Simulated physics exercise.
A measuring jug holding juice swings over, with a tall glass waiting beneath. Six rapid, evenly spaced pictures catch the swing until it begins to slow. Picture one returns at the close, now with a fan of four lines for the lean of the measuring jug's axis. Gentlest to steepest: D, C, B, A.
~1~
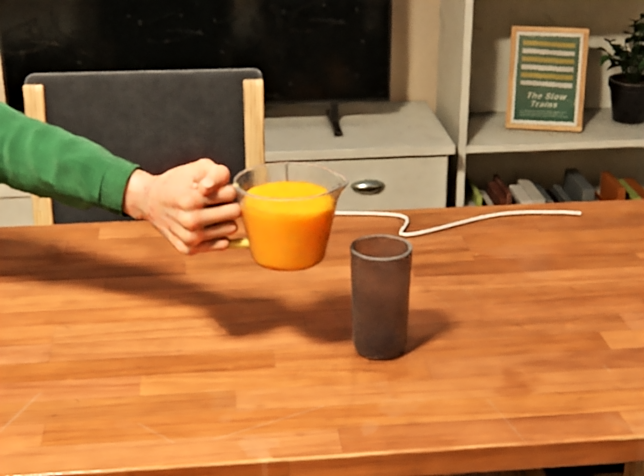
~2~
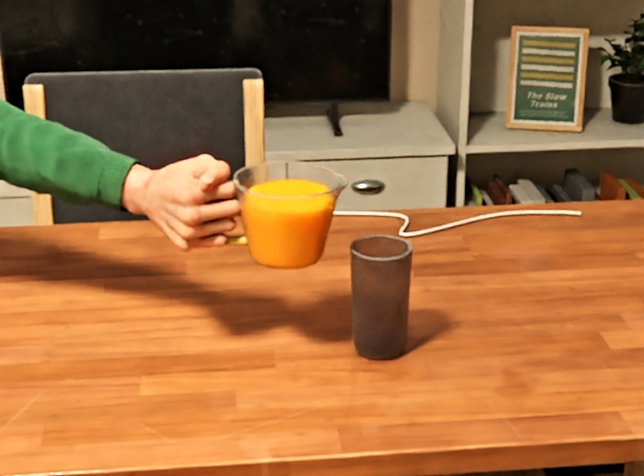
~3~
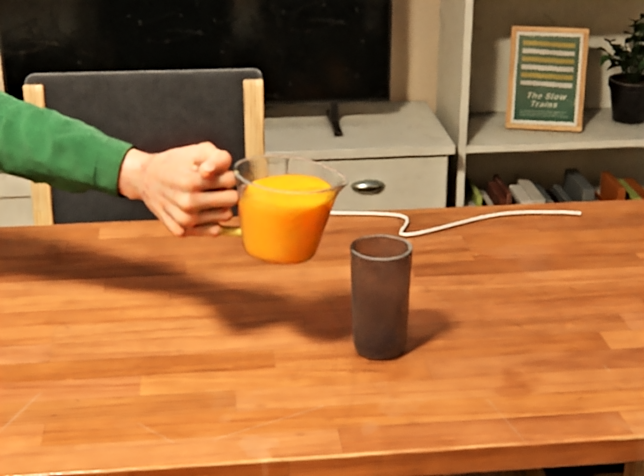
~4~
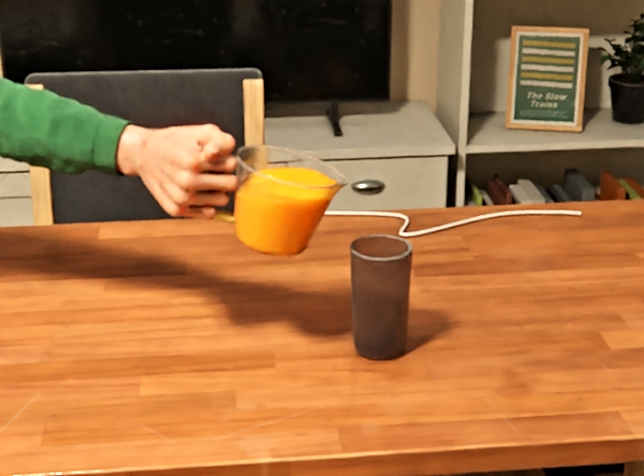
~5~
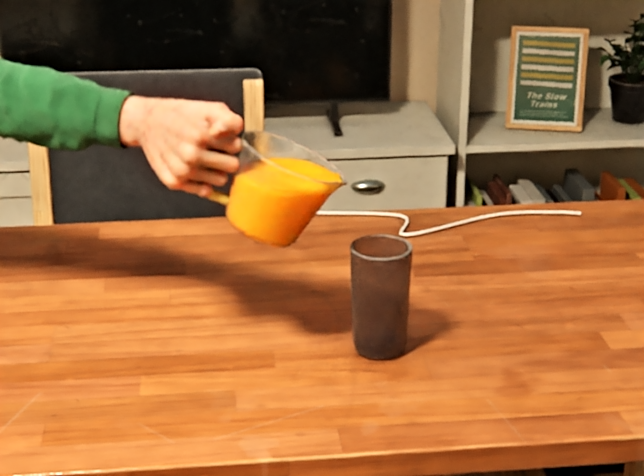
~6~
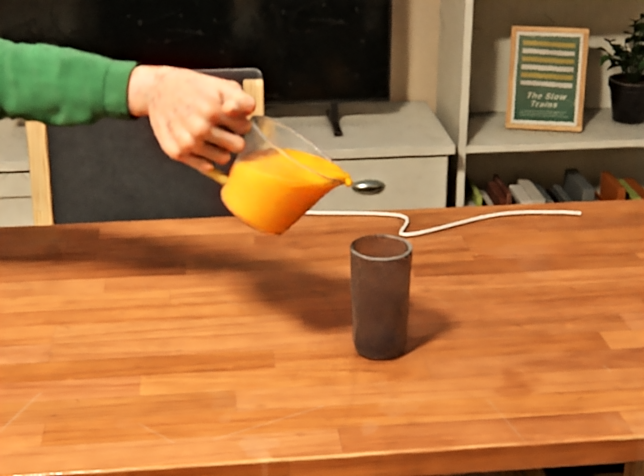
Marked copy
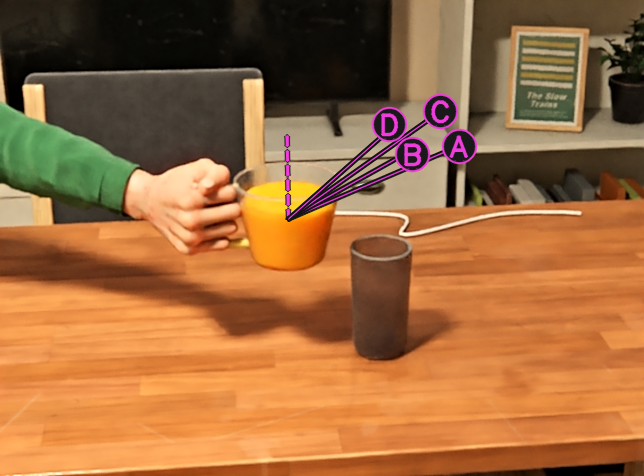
A hand tilts a clear jug of orange juice rightward until juice reaches its lip.
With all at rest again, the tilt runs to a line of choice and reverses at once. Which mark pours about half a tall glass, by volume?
D beats the others.
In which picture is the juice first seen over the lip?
Picture 6.
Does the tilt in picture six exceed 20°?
Yes.
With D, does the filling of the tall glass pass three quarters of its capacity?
No, it does not.
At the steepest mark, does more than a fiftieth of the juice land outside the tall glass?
Yes, it does.
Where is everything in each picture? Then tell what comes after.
Upright, lip at (347, 180); rim of the tall glass round (381, 246); nothing has left yet, in the first frame.
Upright, lip at (347, 180); nothing has left yet, in the second frame.
Tipped about 7°, lip at (347, 180); nothing has left yet, in the third frame.
Tipped about 15°, lip at (346, 180); nothing has left yet, in the fourth frame.
Tipped about 24°, lip at (346, 180); nothing has left yet, in the fifth frame.
Tipped about 34°, lip at (345, 180); juice is over the lip, down to (345, 180), in the sixth frame.
On the marked copy, A at (443, 152); B at (394, 159); C at (426, 121); D at (379, 138).
With A, the tall glass ends with about 68 % of what it can hold; 22 % of the juice is spilt.
With B, the tall glass ends with about 69 % of what it can hold; 10 % of the juice is spilt.
With C, the tall glass ends with about 63 % of what it can hold.
With D, the tall glass ends with about 49 % of what it can hold.
